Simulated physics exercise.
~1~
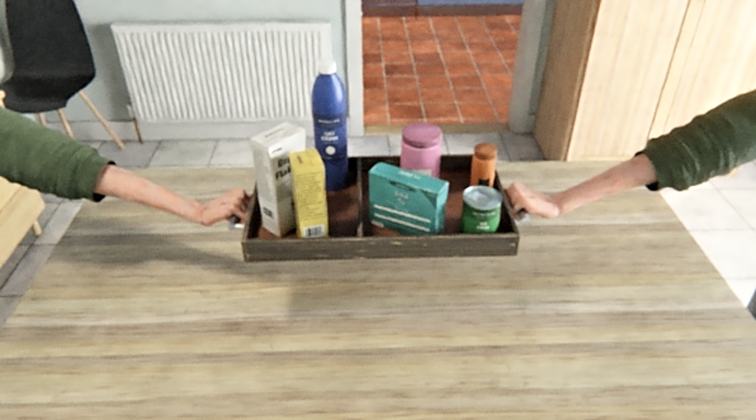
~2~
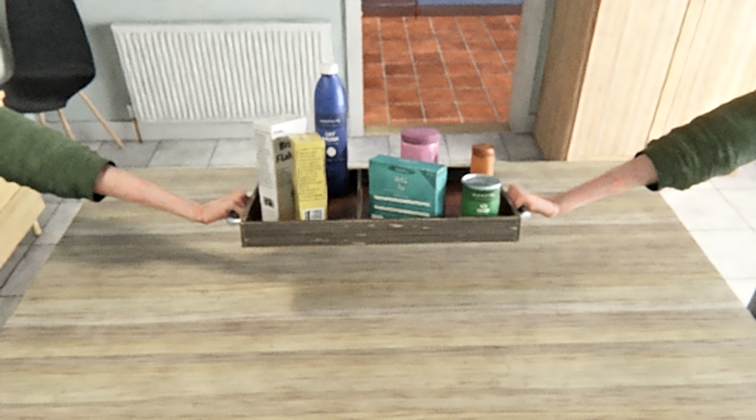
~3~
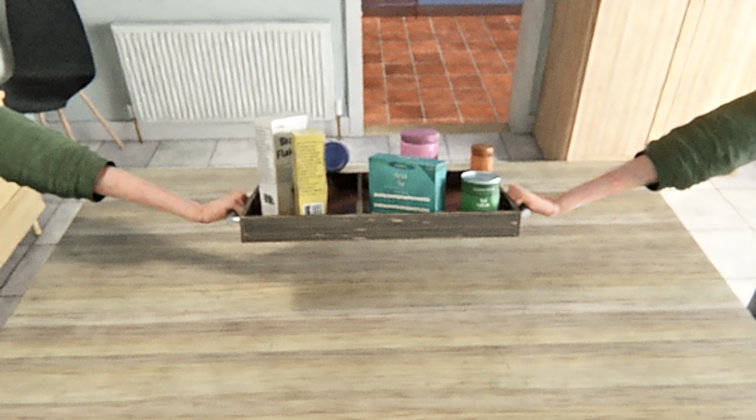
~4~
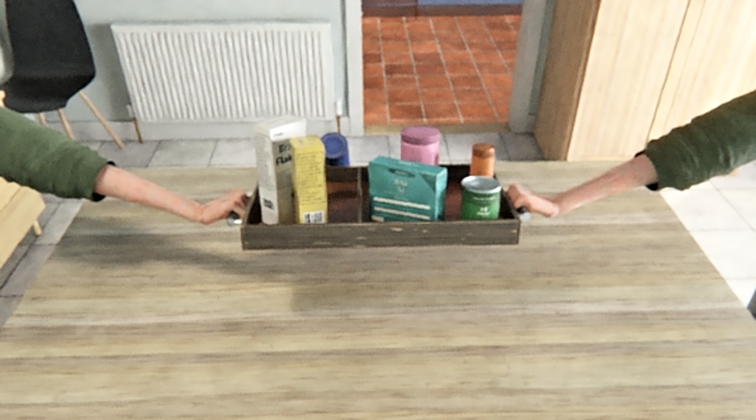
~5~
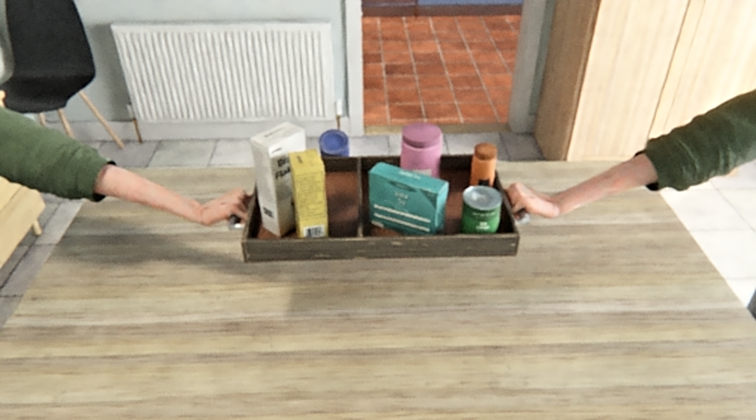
A tray held by two hands tips away and levels, losing only its blue bottle.
